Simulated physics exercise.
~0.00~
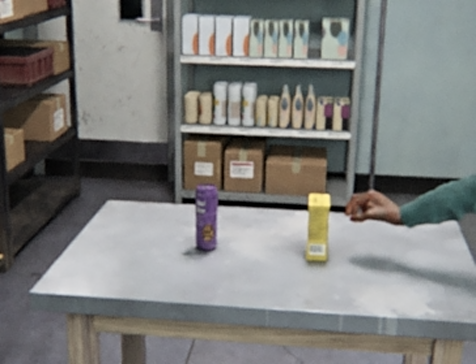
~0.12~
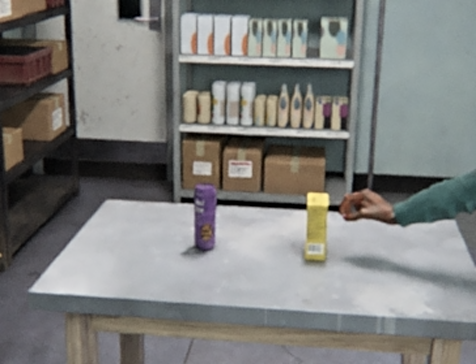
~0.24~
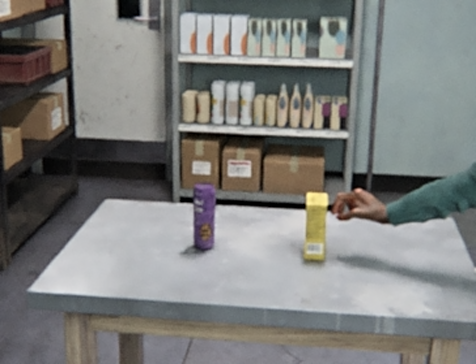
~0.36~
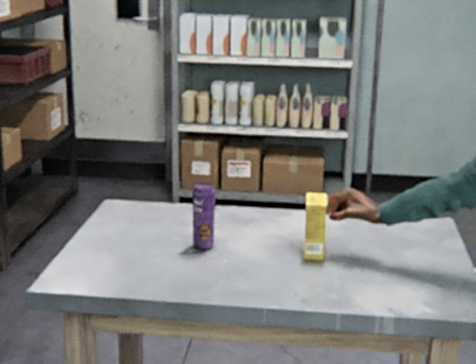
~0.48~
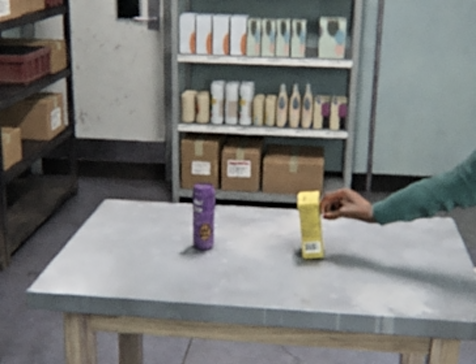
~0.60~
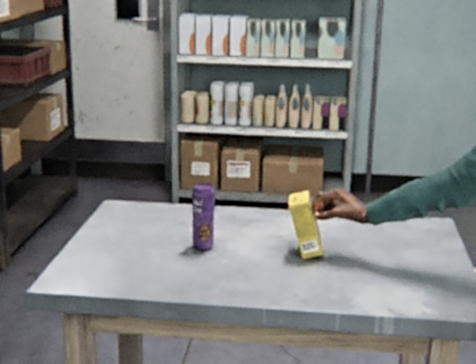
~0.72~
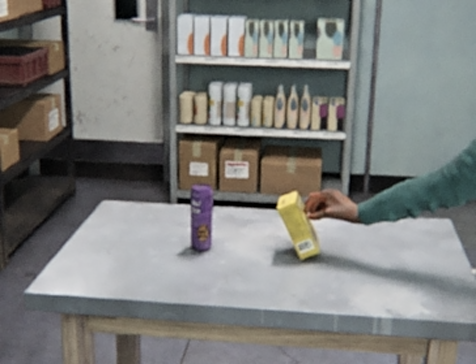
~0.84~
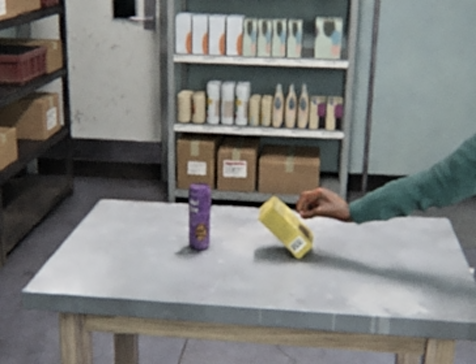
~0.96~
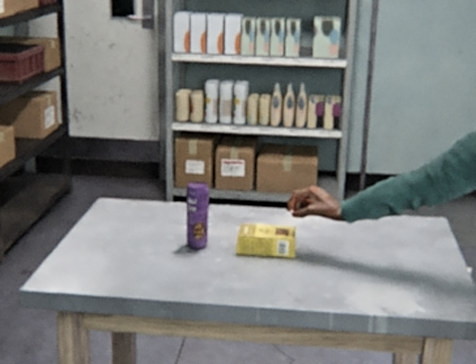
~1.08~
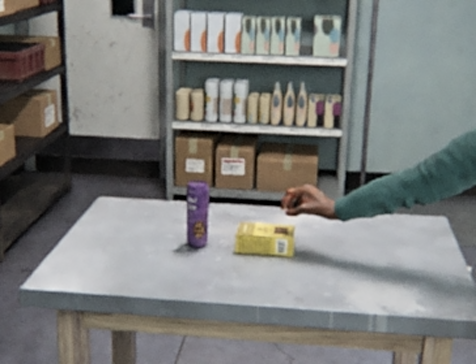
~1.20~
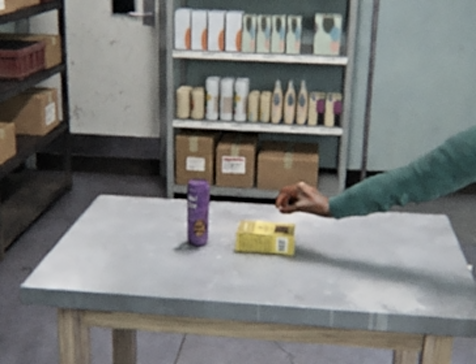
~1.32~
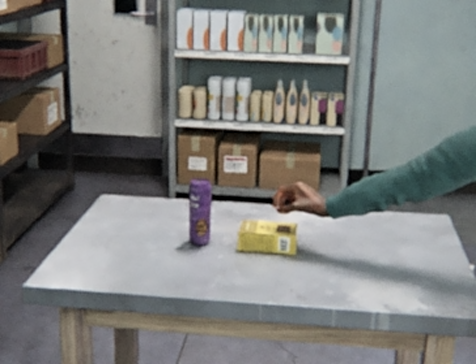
The clip opens on a gray-topped table in a storeroom, where a purple can stands to the left of an upright yellow carton, with stocked shelves behind. A hand in a green sleeve reaches in from the right and meets the upper part of the carton. As the hand pushes left, the carton leans, gently at first and then steeply. It topples toward the can and lands on its side just short of it. The hand hovers above the fallen carton, which stays lying on the table while the purple can remains standing.
